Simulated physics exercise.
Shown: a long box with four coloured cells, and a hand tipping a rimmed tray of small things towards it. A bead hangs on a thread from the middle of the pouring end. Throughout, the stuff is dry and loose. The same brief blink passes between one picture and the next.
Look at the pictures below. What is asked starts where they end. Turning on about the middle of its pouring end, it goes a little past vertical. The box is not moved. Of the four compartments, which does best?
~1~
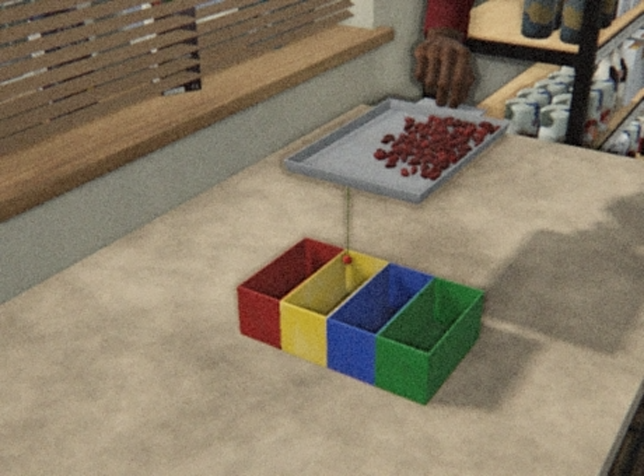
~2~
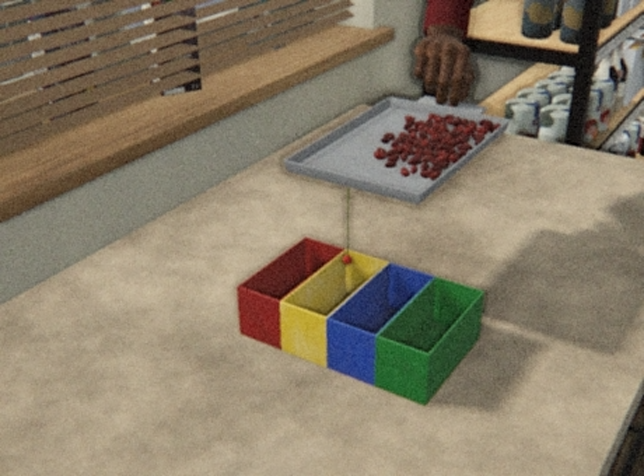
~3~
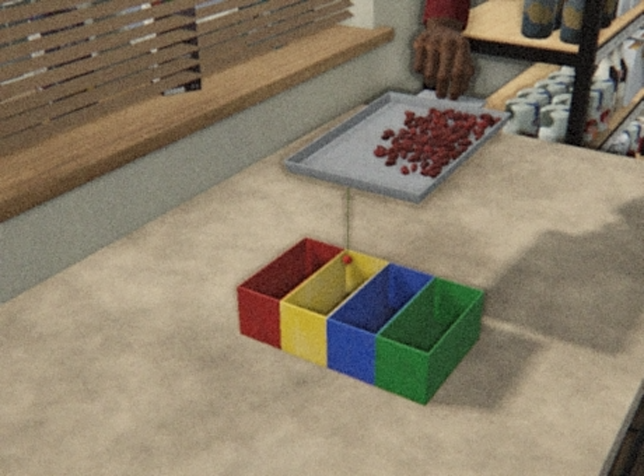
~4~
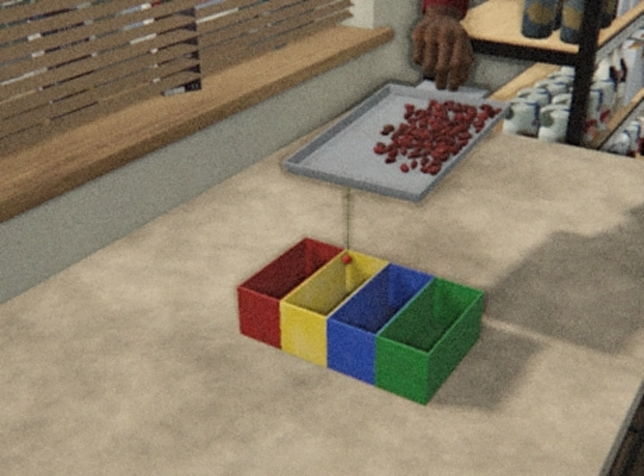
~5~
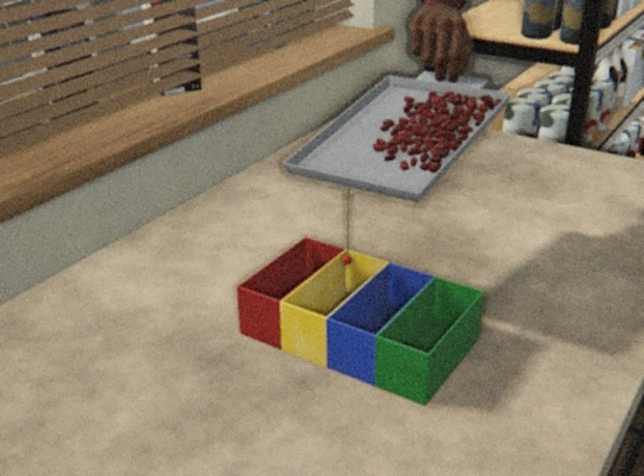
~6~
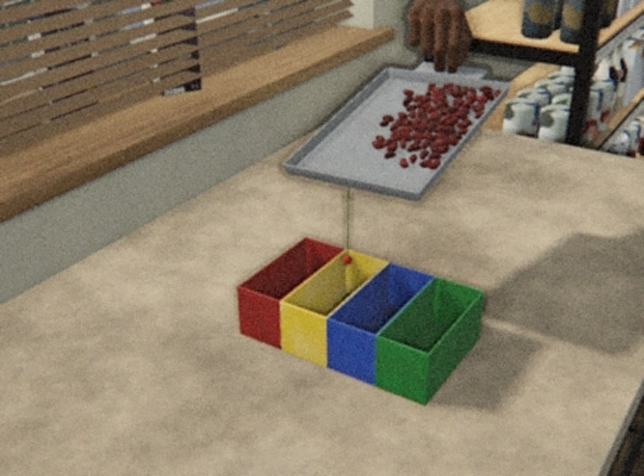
The red one does best.
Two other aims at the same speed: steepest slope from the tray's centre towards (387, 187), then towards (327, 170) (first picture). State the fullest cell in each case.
First try: That blue cell; second try: The red cell.
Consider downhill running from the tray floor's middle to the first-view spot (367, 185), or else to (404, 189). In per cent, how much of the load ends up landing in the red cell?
For the first it's near 10 %, for the second near 0 %.
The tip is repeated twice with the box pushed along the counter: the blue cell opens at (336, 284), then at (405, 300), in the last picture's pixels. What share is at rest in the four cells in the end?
Try 1: Some 100 %; try 2: Some 70 %.
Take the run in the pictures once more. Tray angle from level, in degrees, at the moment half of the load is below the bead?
About 100 degrees.
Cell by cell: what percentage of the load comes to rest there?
Per cell: Red at 50 %, yellow at 30 %, blue at 10 %, green at 0 %.
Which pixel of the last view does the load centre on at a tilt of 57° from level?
The middle of the pieces shows up near (354, 150).
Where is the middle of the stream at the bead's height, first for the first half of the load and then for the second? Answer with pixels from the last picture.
Close to (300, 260), then close to (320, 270).
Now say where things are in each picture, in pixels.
Corners of the pouring end near (288, 160) and (419, 193), level; middle of the load near (442, 145), kidney beans; bead on its thread near (348, 260); red cell near (260, 313); yellow cell near (304, 330); blue cell near (351, 347); green cell near (401, 366), in the first frame.
Corners of the pouring end near (288, 160) and (419, 192), level; middle of the load near (442, 144), in the second frame.
Corners of the pouring end near (287, 160) and (418, 192), tipped barely, lowest at the left corner; middle of the load near (442, 140), in the third frame.
Corners of the pouring end near (287, 161) and (418, 192), tipped a little, lowest at the left corner; middle of the load near (442, 134), in the fourth frame.
Corners of the pouring end near (287, 162) and (418, 191), tipped a little, lowest at the left corner; middle of the load near (436, 121), in the fifth frame.
Corners of the pouring end near (286, 163) and (417, 191), tipped a little, lowest at the left corner; middle of the load near (435, 115); red cell near (260, 313); yellow cell near (304, 330); blue cell near (351, 347); green cell near (401, 366), in the sixth frame.
Shortly afterwards, tray tipped steeply; all but a few on the tray; a little in the red cell; only a few in the yellow cell; only a few falling or outside the box.
Next, tray tipped right over; the bulk on the tray; a little in the yellow cell; a little in the red cell; only a few in the blue cell; only a few falling or outside the box.
Some moments later, tray tipped past a quarter turn; near half in the red cell; near a third in the yellow cell; a little in the blue cell; a little falling or outside the box.
In the end, tray tipped past a quarter turn; near half in the red cell; near a third in the yellow cell; a little in the blue cell; none at all in the green cell; a little outside the box.
